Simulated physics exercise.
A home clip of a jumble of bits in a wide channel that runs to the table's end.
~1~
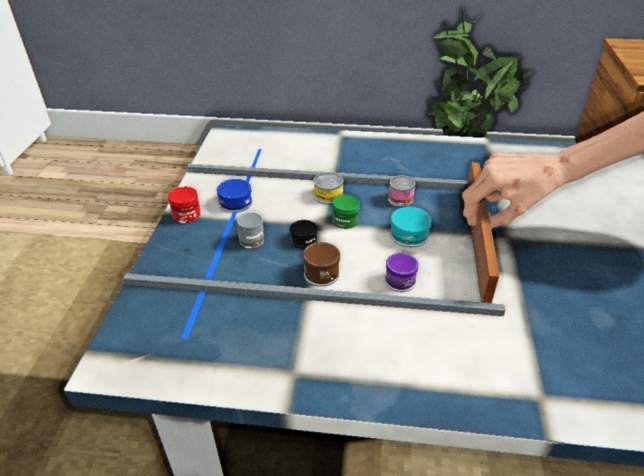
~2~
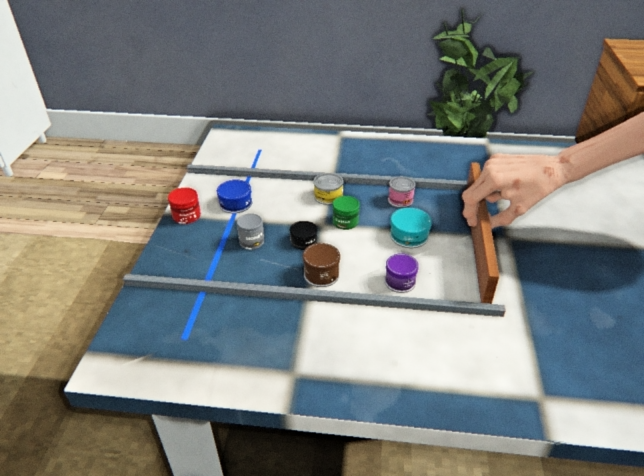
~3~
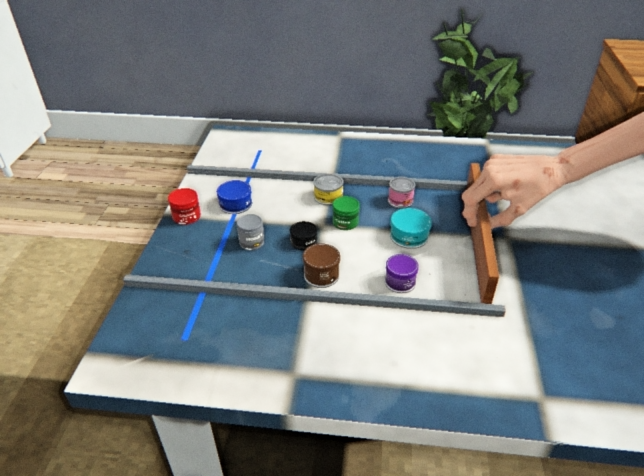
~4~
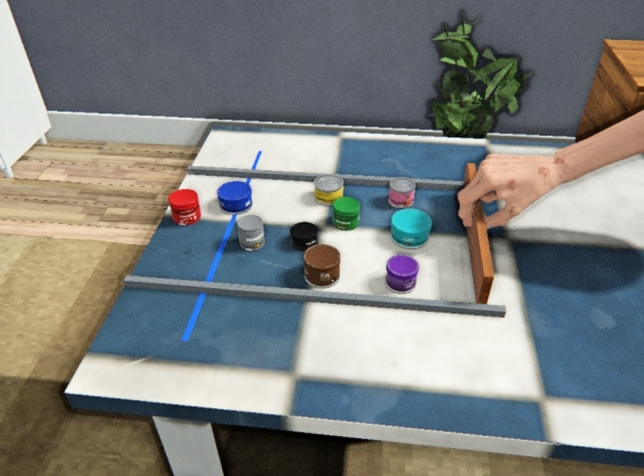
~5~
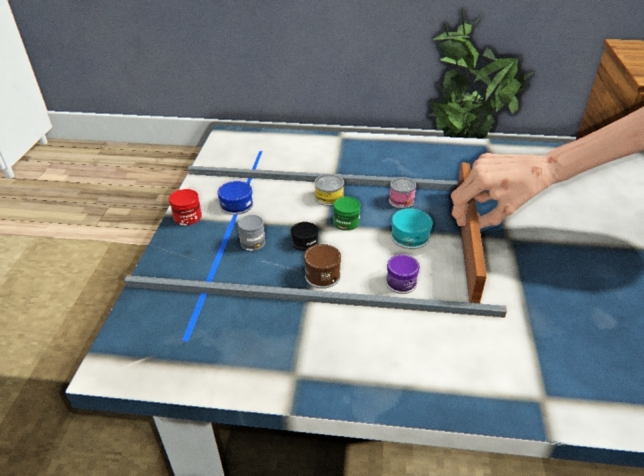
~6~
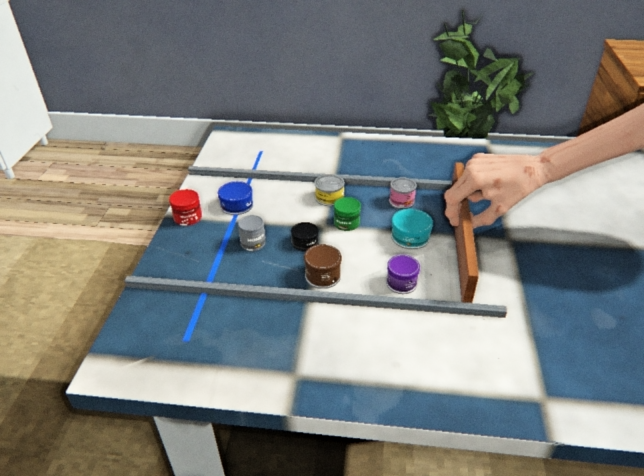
A hand gripped a wooden board at the right end of a channel of colourful little pots on a checked table, then slid it slightly left, while the pots stayed practically still.
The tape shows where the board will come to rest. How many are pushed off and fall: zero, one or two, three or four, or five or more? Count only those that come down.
The number that fall off is zero.
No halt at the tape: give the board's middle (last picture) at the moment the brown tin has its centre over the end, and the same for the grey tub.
About (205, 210), and (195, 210) for the other.
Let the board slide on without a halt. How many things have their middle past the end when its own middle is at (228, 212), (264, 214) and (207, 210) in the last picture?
In that order 0, 0 and 1.
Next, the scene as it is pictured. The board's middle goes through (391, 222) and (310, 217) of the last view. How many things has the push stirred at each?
4 and 7.
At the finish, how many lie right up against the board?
That makes 5.
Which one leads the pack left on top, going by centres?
The red tub.
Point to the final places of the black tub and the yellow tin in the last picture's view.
About (210, 239), and the other about (210, 177).
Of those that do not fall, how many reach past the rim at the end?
0 of them.
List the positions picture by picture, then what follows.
The first frame shows red tub (185, 205); blue pot (235, 196); grey tub (251, 231); board (480, 227); tape (230, 224).
The second frame shows blue pot (235, 196); brown tin (322, 265).
The third frame shows grey tub (251, 232); black tub (304, 236).
The fourth frame shows red tub (185, 207); pink pot (402, 193).
The fifth frame shows blue pot (236, 198); green tub (347, 214).
The sixth frame shows red tub (186, 208); blue pot (236, 198); grey tub (252, 233); board (463, 227); tape (231, 227).
A little later, none off yet; red tub at rest near (186, 208); blue pot at rest near (236, 198); grey tub at rest near (252, 233).
Next, none off yet; red tub at rest near (186, 208); blue pot at rest near (232, 199); grey tub shifted about its own width near (229, 231).
When it is over, the number that fall off is zero.
